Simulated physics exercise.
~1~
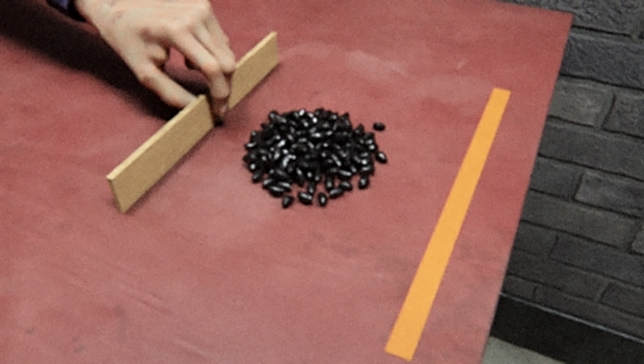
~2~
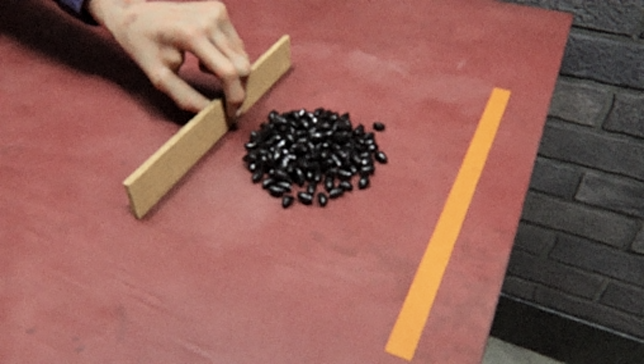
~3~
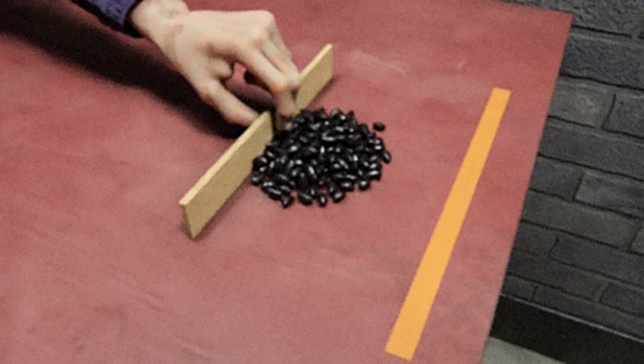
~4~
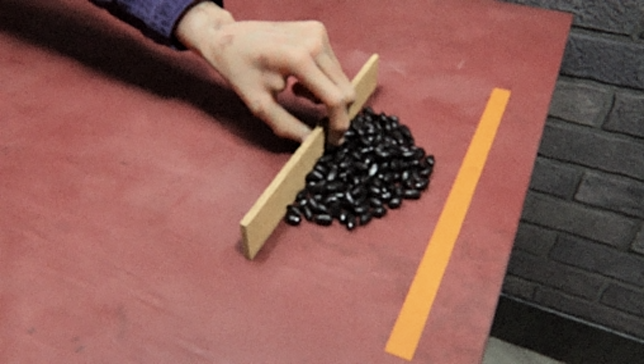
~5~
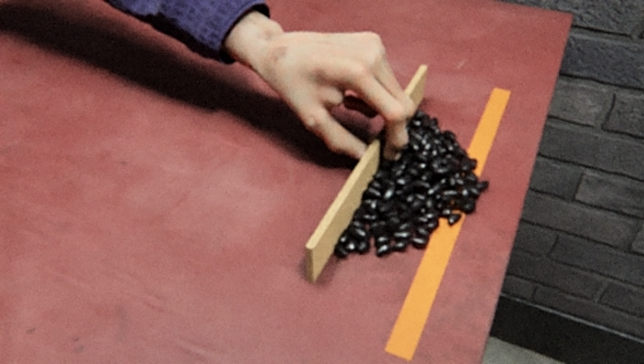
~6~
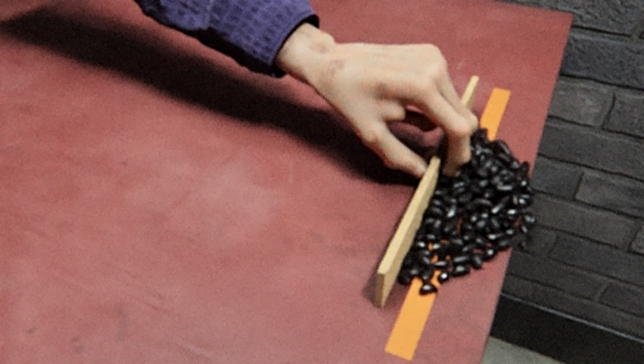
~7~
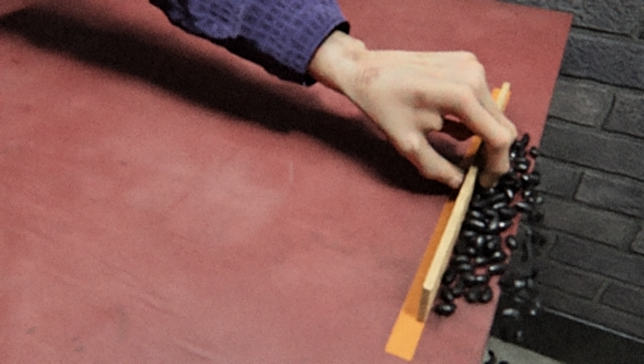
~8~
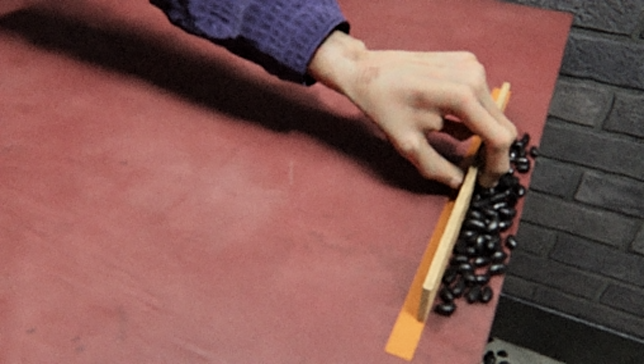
The clip opens on a reddish table with a pile of glossy black beans, a strip of orange tape near the right edge, and a hand holding a thin tan card upright to the left of the pile. The hand slides the card right until it meets the beans and begins to push them along. The heap bunches against the card and spreads across the tape toward the edge. As the card reaches the tape, beans spill off the side of the table. The card stops there, still held upright, with many beans remaining between it and the edge.
